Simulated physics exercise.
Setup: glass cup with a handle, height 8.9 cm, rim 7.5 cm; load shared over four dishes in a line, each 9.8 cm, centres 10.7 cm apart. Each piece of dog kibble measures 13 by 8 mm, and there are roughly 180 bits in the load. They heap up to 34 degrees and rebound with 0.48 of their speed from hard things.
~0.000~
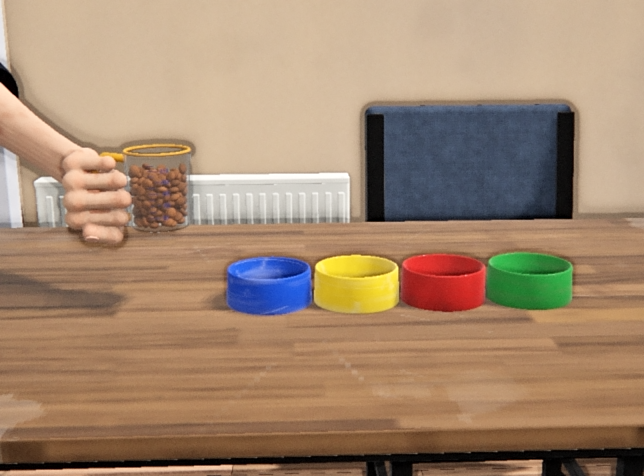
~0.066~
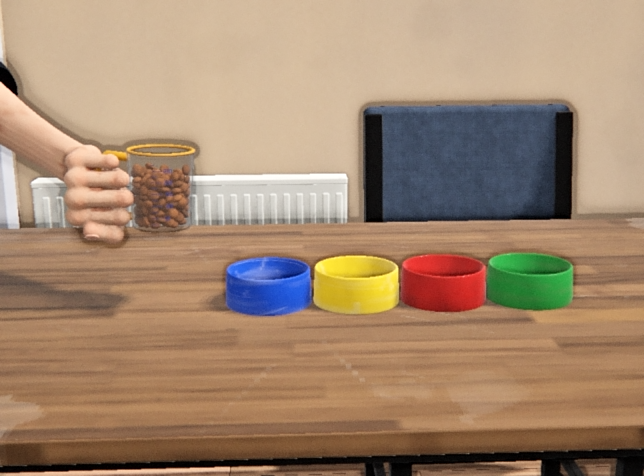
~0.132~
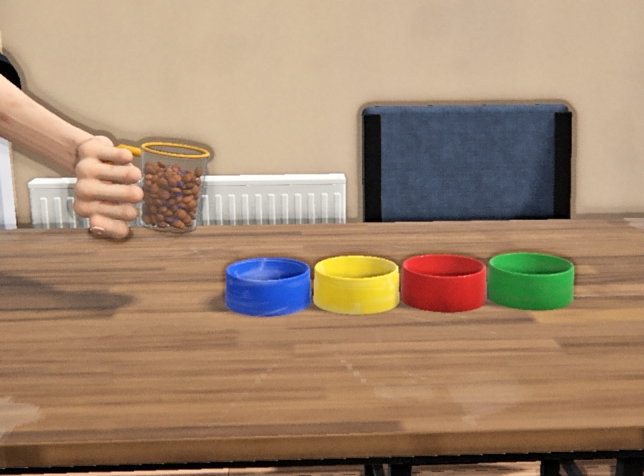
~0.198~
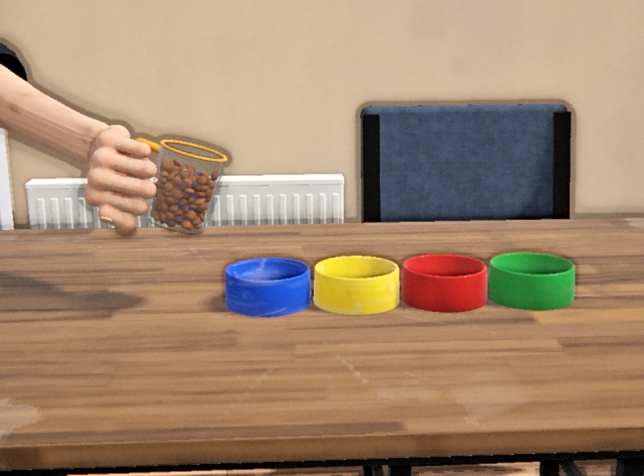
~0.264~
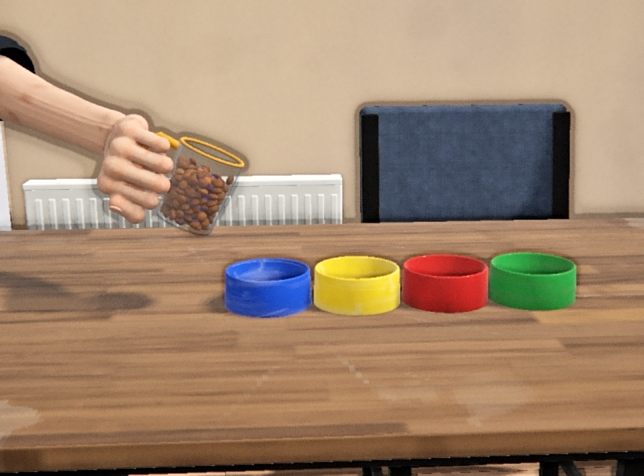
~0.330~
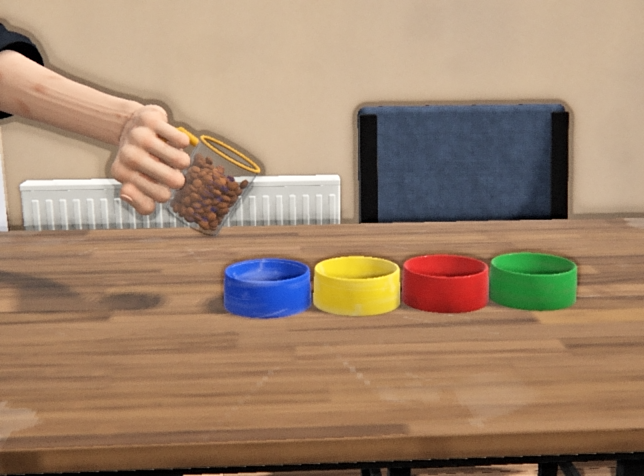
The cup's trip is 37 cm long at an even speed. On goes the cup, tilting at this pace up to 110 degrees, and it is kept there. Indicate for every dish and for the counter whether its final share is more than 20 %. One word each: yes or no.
Red: Yes; blue: No; green: Yes; yellow: No; counter: No.
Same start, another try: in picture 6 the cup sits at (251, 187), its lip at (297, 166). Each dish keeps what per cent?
Kept per dish: Red = 0, blue = 0, green = 90, yellow = 0.
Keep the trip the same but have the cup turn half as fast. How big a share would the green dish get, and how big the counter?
Green: 90, counter: 0.
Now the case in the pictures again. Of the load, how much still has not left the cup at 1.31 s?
That would be some 50 per cent.
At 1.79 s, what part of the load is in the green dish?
35 % so far.
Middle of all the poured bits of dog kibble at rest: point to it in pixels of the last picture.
Close to pixel (477, 288).
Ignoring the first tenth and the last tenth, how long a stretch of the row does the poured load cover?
That stretch comes to around 13 cm.
Then, at 0.92 s, tilt 101 degrees; cup holds 95 %.
After 1.31 s, tilt 110 degrees; cup holds 50 %, red 45 %, yellow 5 %.
Then, at 1.79 s, tilt 110 degrees; cup holds 10 %, red 45 %, green 35 %, yellow 5 %.
By 2.7 s all is still; red 45 %, blue 0 %, green 45 %, yellow 5 %, counter 5 %.
